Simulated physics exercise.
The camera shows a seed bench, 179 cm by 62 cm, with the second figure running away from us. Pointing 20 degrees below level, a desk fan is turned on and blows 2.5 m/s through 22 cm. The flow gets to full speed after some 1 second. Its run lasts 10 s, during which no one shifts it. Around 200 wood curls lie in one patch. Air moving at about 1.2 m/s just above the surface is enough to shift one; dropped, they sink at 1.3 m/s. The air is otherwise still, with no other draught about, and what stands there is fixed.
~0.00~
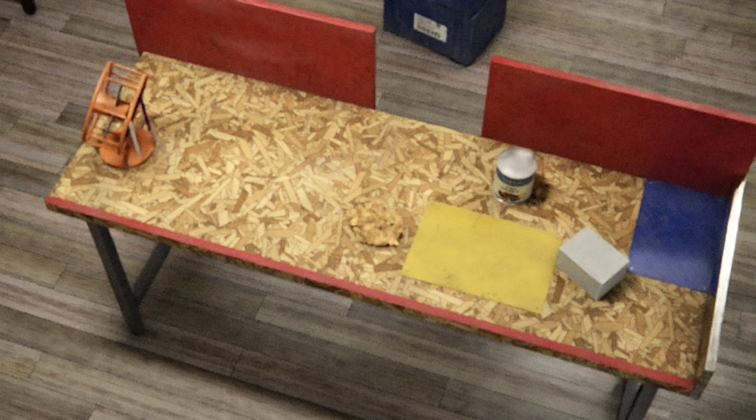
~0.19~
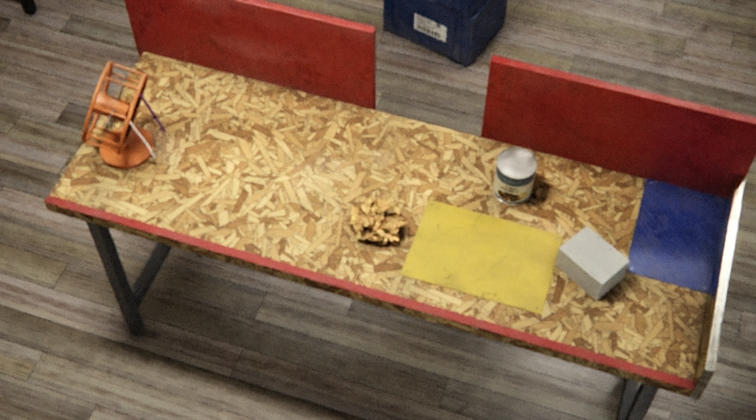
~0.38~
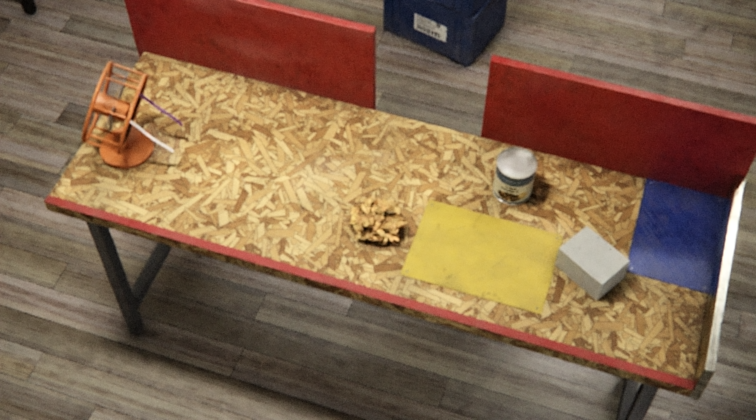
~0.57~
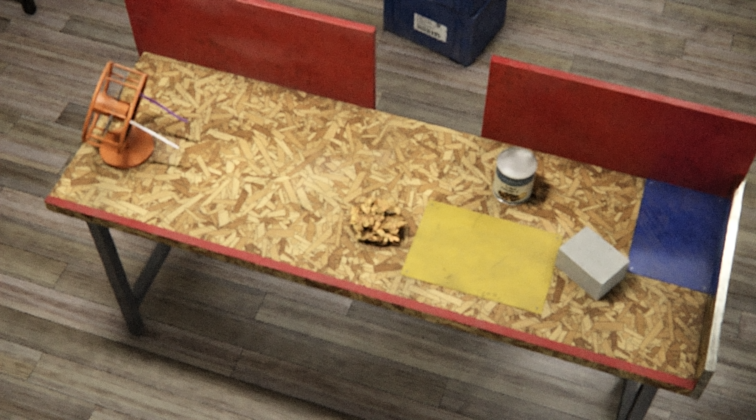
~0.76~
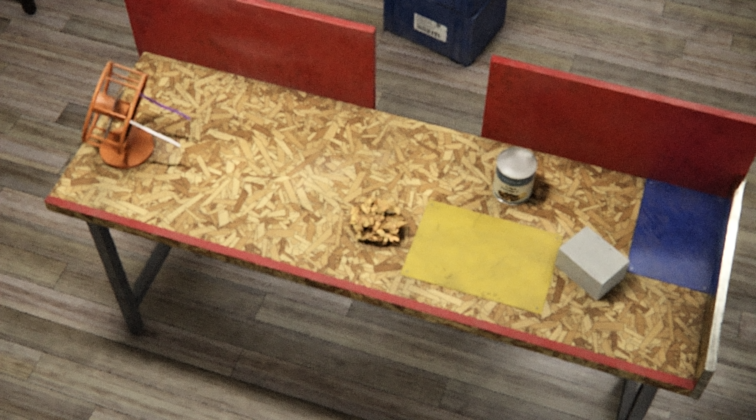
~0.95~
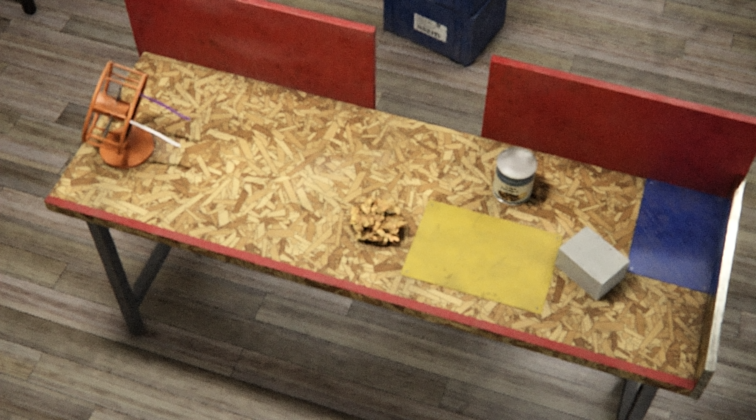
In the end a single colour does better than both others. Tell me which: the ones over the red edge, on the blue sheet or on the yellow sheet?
At the end, red beats the other two.
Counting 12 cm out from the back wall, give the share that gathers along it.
Around 4 in a hundred.
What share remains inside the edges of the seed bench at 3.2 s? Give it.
About 60 per cent remain.
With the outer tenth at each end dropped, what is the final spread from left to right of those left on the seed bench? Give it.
I'd say close to 30 cm.
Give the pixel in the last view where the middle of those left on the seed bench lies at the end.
Centre point: About (659, 339).
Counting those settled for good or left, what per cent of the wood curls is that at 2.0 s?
Roughly 4 % of them.
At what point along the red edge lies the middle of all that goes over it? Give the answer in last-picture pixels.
Midpoint of crossings, approx. (642, 376).
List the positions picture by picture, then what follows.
In the first picture, the middle of the wood curls is near (375, 225), none has stirred yet and the mouth of the desk fan is at (115, 108).
In the second picture, the middle of the wood curls is near (375, 219), none has stirred yet, the yellow sheet is centred on (483, 255), the blue sheet is centred on (677, 234) and the red edge is centred on (348, 290).
In the third picture, the middle of the wood curls is near (375, 219), none has stirred yet, the top of a tin is at (517, 162) and the top of a block is at (594, 254).
In the fourth picture, the middle of the wood curls is near (375, 219) and none has stirred yet.
In the fifth picture, the middle of the wood curls is near (375, 219) and none has stirred yet.
In the sixth picture, the middle of the wood curls is near (375, 219) and none has stirred yet.
After 2.0 s, 1 % are on the yellow sheet, 2 % on the blue sheet and 8 % over the red edge; the middle of those still in play is near (582, 317); 4 % have settled or left.
After 3.2 s, 0 % are on the yellow sheet, 5 % on the blue sheet and 44 % over the red edge; the middle of those still in play is near (615, 316); 48 % have settled or left.
After 5.5 s, 0 % are on the yellow sheet, 5 % on the blue sheet and 50 % over the red edge; the middle of those still in play is near (635, 328); 57 % have settled or left.
After 10.0 s, at the end, 0 % are on the yellow sheet, 4 % on the blue sheet and 58 % over the red edge; the middle of those still in play is near (659, 339).
